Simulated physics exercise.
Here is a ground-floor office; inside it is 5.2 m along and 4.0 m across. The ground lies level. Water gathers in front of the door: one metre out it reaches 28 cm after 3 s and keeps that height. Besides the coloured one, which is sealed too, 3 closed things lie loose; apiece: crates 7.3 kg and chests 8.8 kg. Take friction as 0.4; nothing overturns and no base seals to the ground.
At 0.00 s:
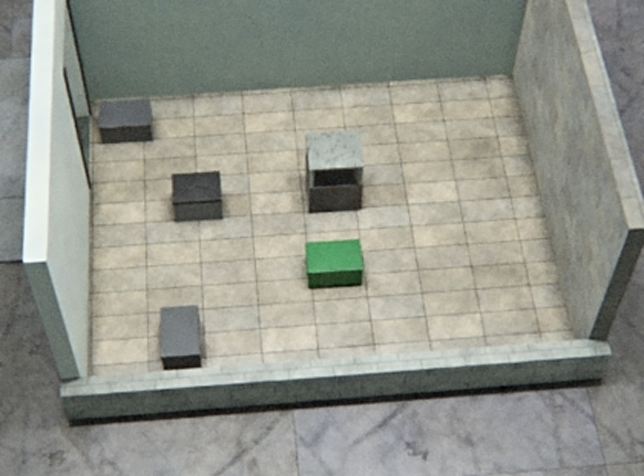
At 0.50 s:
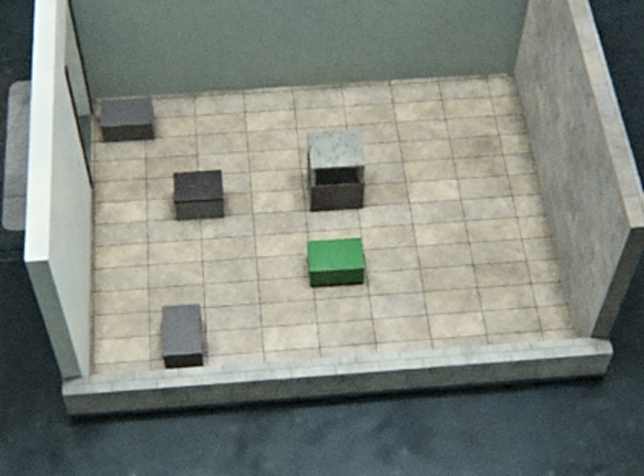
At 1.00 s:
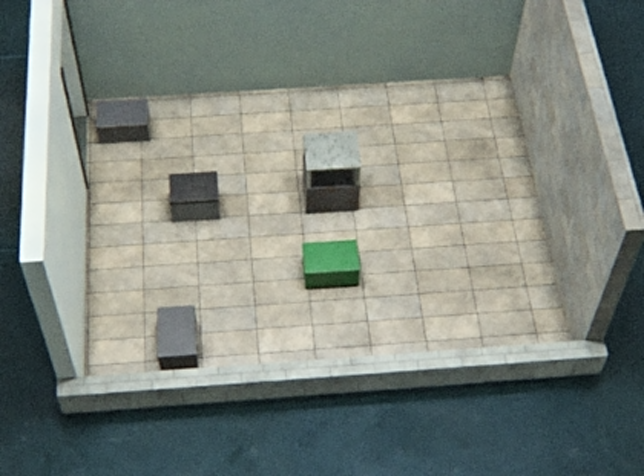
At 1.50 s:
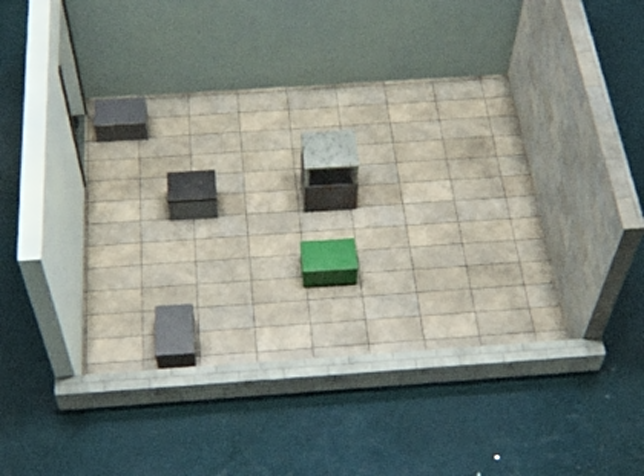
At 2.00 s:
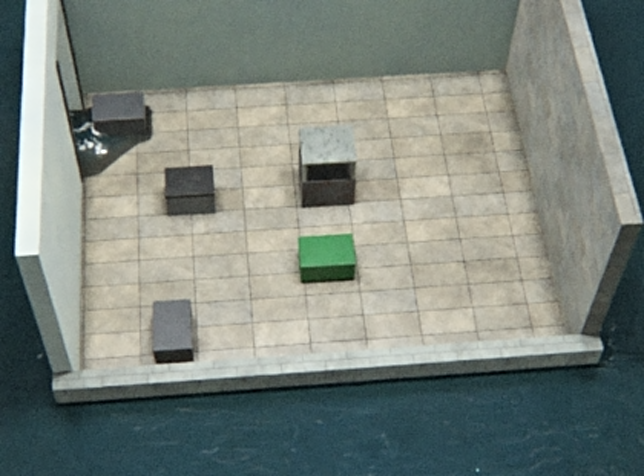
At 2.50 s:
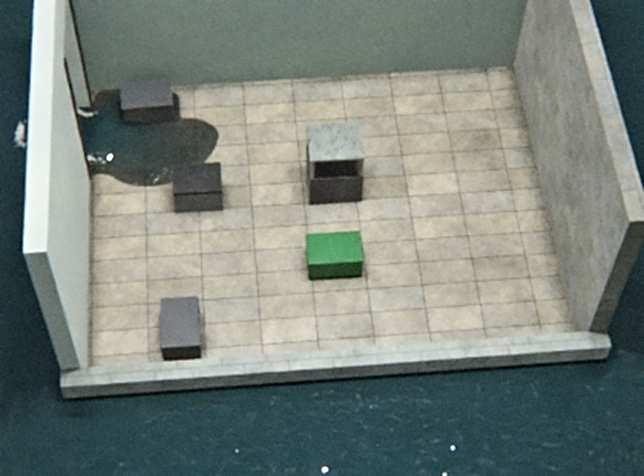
Dark water surrounded a small open-topped room, then entered at the back left corner and spread across the tiles, shifting the gray box there slightly right while the green one stayed put.
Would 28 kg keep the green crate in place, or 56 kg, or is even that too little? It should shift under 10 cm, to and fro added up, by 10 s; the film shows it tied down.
For it, the lower weight is enough.
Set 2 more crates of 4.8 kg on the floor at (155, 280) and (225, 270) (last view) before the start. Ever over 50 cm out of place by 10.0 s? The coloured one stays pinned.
In that order: Under, over.
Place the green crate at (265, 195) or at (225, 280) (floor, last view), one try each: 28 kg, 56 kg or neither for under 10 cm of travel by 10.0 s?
In that order: The smaller is enough; the smaller is enough.
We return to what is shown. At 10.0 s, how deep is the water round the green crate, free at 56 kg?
About 9 cm.
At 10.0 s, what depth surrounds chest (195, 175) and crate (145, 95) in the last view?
Roughly 4 and 8 cm.
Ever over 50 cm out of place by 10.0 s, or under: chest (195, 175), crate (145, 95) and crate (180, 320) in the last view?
In turn: Over, past it, under.
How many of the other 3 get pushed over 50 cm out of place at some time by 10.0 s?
That makes 2.
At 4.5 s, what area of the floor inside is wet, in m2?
Roughly 10.0 m2.
After 3.5 s the green crate would be 0 cm from its start with 28 kg and 0 cm from its start with 56 kg; 0 cm of water round it then.
After 4.5 s the green crate would be 0 cm from its start with 28 kg and 0 cm from its start with 56 kg; 3 cm of water round it then.
After 7.0 s the green crate would be 0 cm from its start with 28 kg and 0 cm from its start with 56 kg; 4 cm of water round it then.
After 10.0 s the green crate would be 0 cm from its start with 28 kg and 0 cm from its start with 56 kg; 9 cm of water round it then.
